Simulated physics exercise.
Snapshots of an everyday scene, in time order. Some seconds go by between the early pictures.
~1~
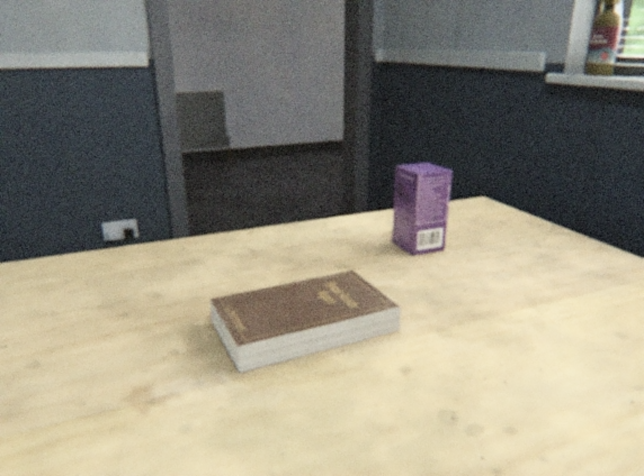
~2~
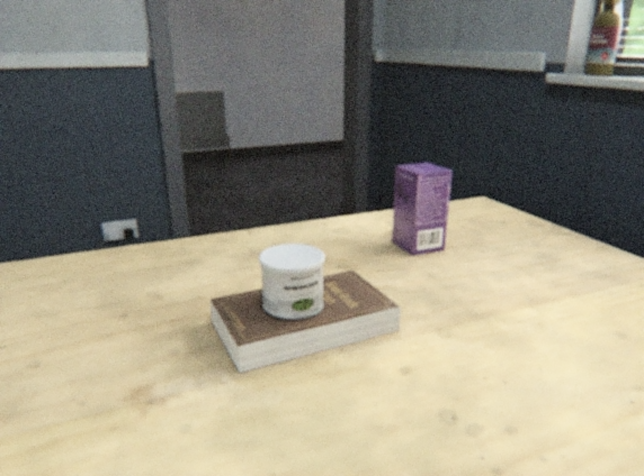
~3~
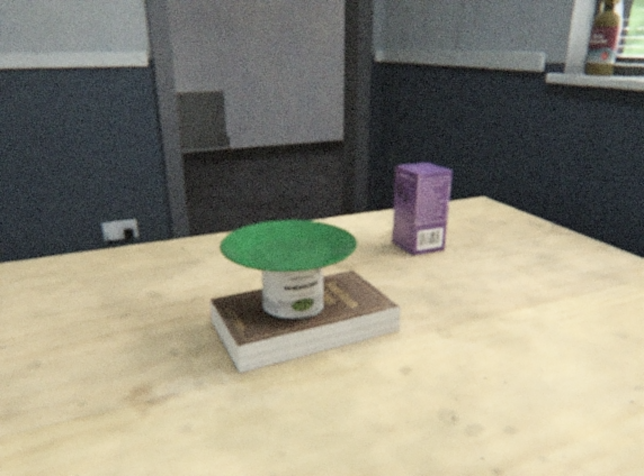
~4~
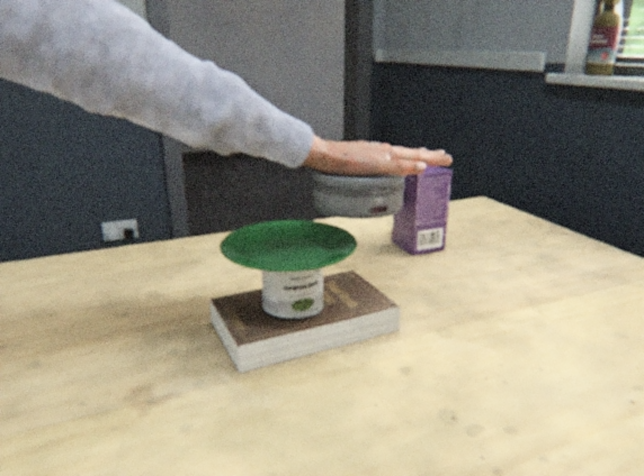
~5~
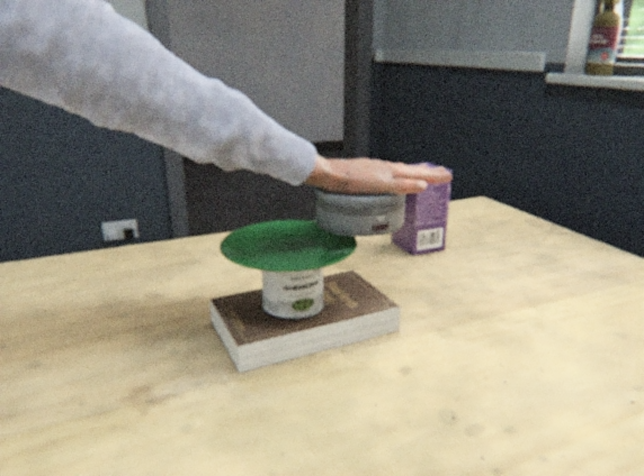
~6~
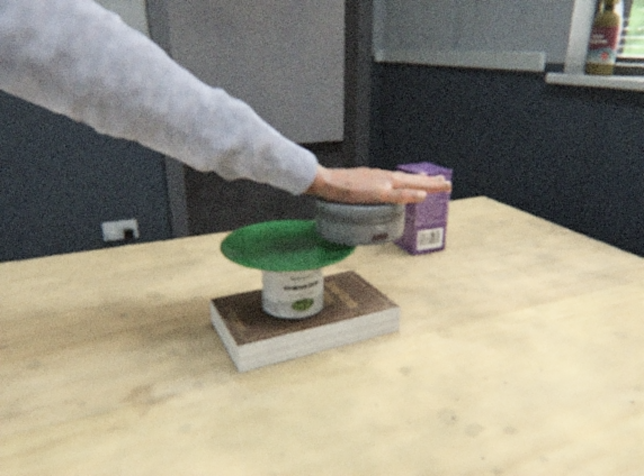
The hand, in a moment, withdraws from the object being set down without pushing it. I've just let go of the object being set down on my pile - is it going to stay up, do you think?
Something falls.
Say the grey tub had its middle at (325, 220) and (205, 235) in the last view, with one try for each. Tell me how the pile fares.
First case - pile steady; second case - pile falls.
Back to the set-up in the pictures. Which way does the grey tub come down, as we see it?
Pretty clearly in the rightward direction.
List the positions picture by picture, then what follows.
In the first picture, the last thing is not in view yet.
In the second picture, the last thing is not in view yet; purple carton (420, 208).
In the third picture, the last thing is not in view yet; green plate (289, 248).
In the fourth picture, on its way; grey tub (358, 187); purple carton (420, 208).
In the fifth picture, on its way; grey tub (360, 204); green plate (289, 248).
In the sixth picture, set down, still held; grey tub (360, 213); purple carton (420, 208).
Then, 0.40 s later than the last frame, grey tub now fallen.
Then, 0.60 s later than the last frame, things are still on the move.
Then, 1.20 s later than the last frame, nothing new.
When it is over, fallen, grey tub; the other 4 as before. End places, in pixels of the last picture, grey tub near (468, 273). The pile comes apart.
